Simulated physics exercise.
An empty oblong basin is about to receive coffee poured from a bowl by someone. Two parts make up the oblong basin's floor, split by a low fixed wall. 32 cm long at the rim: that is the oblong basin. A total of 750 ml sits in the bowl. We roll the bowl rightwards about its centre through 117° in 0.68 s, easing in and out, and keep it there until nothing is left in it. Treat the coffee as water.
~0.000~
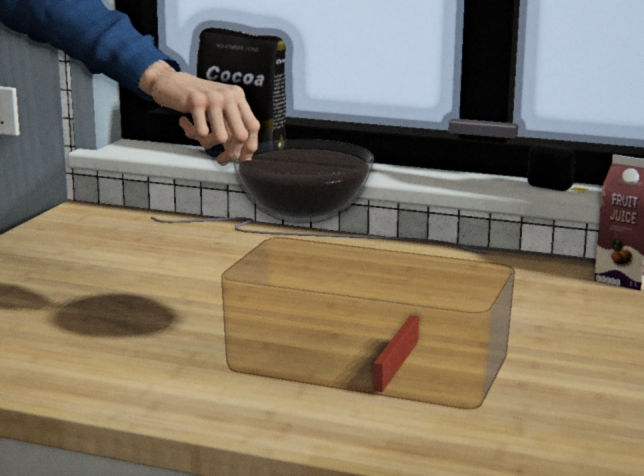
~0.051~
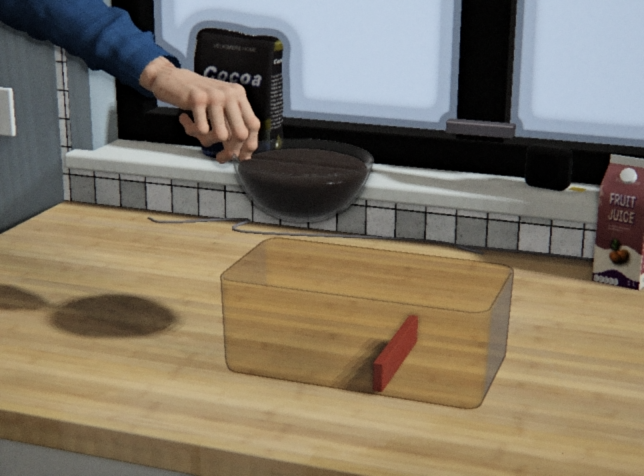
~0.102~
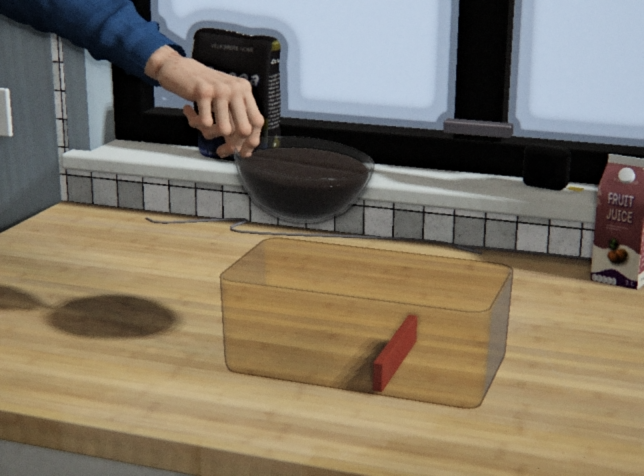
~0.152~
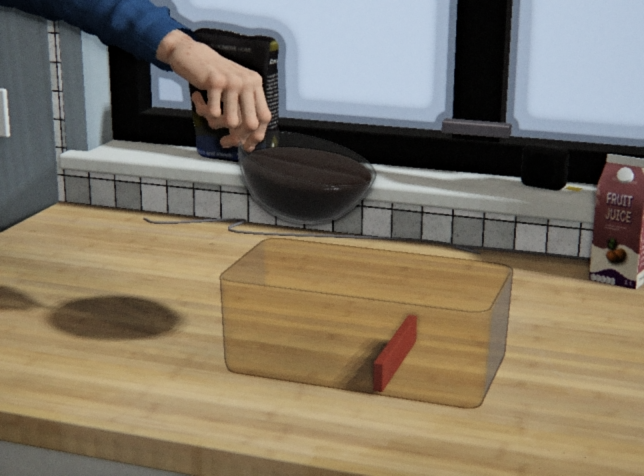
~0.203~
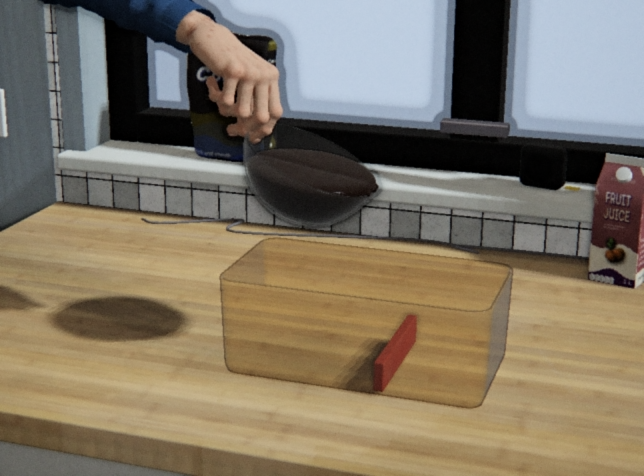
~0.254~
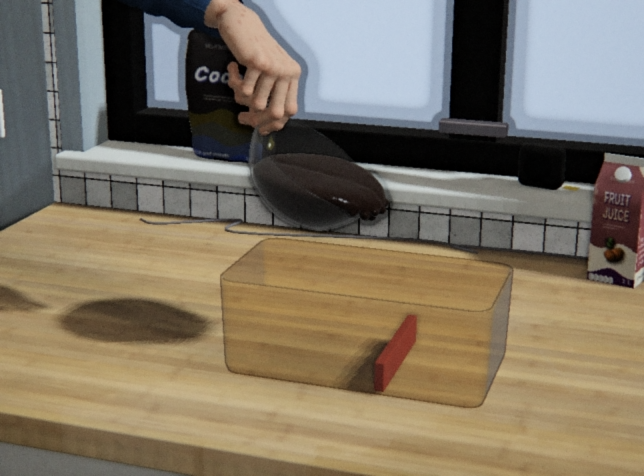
A glass bowl of dark coffee, held by a blue-sleeved hand, hangs above a pale wooden kitchen counter, seen from slightly above. Below it sits an empty, see-through amber basin with a low red divider, with a dark cocoa packet behind the hand and a pink-and-white juice carton at right. The hand rolls the bowl rightwards, slowly then faster, its coffee shifting towards the lowered rim, while the camera drifts slightly.
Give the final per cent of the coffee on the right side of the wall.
The right side ends with about 43 per cent.
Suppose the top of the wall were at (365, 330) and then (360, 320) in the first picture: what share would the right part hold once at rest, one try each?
75 then 85 %.
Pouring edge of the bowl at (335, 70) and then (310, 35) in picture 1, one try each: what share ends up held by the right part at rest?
It comes to 35 per cent, and then 15 per cent.
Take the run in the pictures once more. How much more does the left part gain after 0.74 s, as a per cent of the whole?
Near 8 percent, more or less.
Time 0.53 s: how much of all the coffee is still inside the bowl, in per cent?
Around 3 percent.
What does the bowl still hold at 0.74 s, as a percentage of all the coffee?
0 %.
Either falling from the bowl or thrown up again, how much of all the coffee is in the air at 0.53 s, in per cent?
I'd put it at about 7 percent.
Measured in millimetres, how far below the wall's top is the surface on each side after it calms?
Left about 22 mm, right about 18 mm.
By 0.53 s the tilt is 104° and 3 per cent is still to pour, 38 is left of the wall and 52 right of it.
By 0.74 s the tilt is 117° and 0 per cent is still to pour, 46 is left of the wall and 45 right of it.
By 0.95 s the tilt is 117° and 0 per cent is still to pour, 52 is left of the wall and 44 right of it.
By 1.18 s the tilt is 117° and 0 per cent is still to pour, 54 is left of the wall and 43 right of it.
At rest 54 per cent lies left of the wall, 43 right of it and 3 outside.
